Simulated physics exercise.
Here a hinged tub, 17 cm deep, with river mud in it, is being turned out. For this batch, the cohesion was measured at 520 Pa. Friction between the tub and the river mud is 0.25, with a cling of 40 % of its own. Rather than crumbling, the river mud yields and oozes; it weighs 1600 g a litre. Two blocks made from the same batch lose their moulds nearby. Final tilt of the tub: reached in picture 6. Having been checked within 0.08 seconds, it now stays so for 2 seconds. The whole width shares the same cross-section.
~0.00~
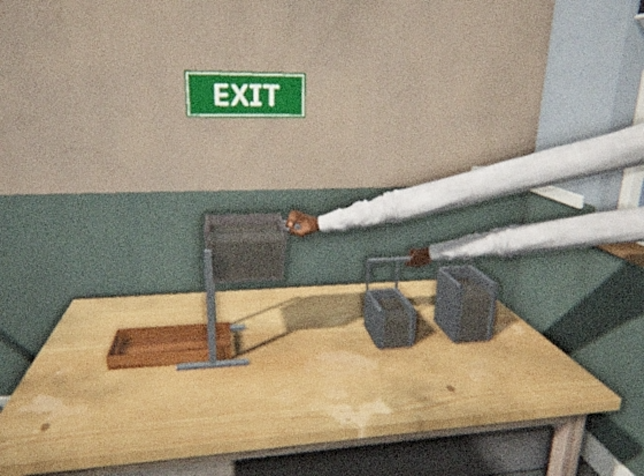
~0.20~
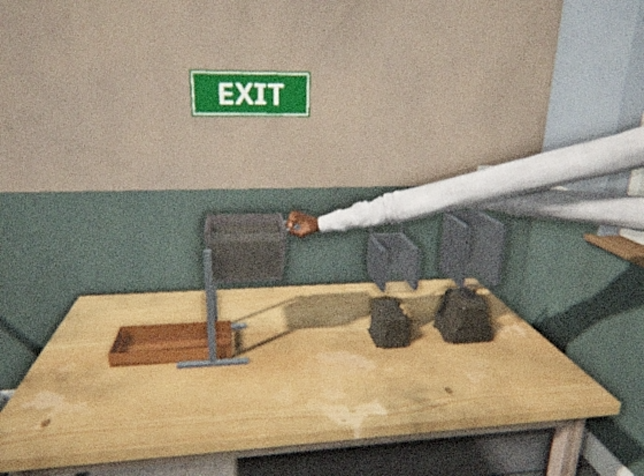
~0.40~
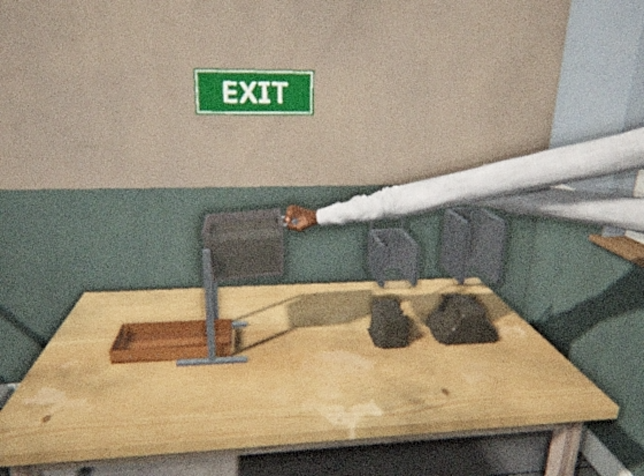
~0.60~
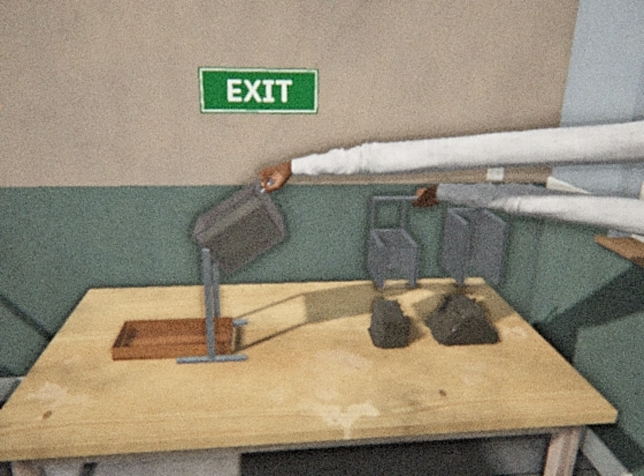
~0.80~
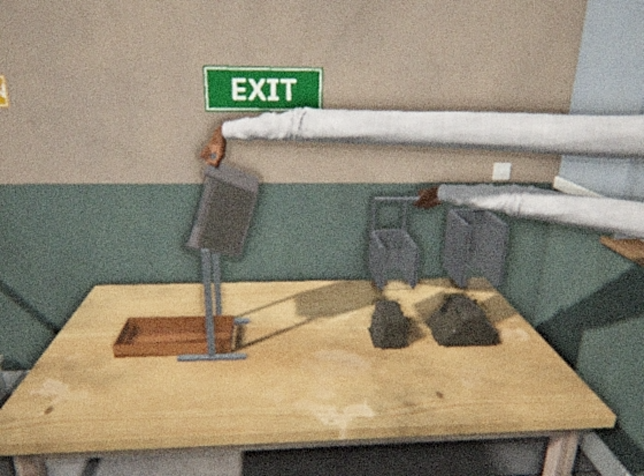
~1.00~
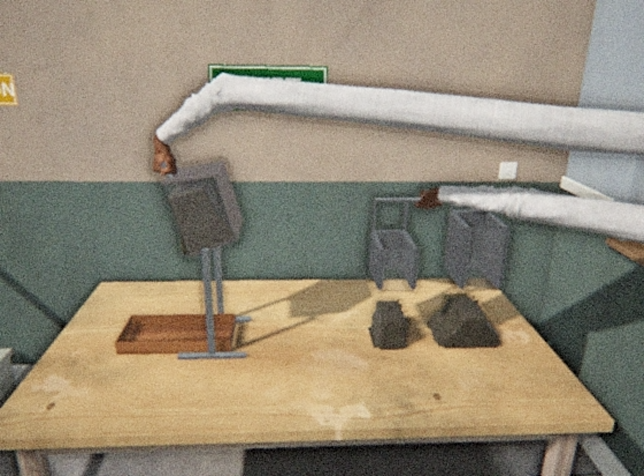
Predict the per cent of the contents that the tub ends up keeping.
The tub ends up keeping roughly 0 %.
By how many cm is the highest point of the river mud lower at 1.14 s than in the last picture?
I reckon it's close to 12 cm.
By 1.14 s, the tub is at 105 degrees and holds 35 %.
By 1.31 s, the tub is at 105 degrees and holds 0 %.
By 1.48 s, the tub is at 105 degrees and holds 0 %.
By 1.65 s, the tub is at 105 degrees and holds 0 %.
By 3.00 s, at the end, the tub is at 105 degrees and holds 0 %.
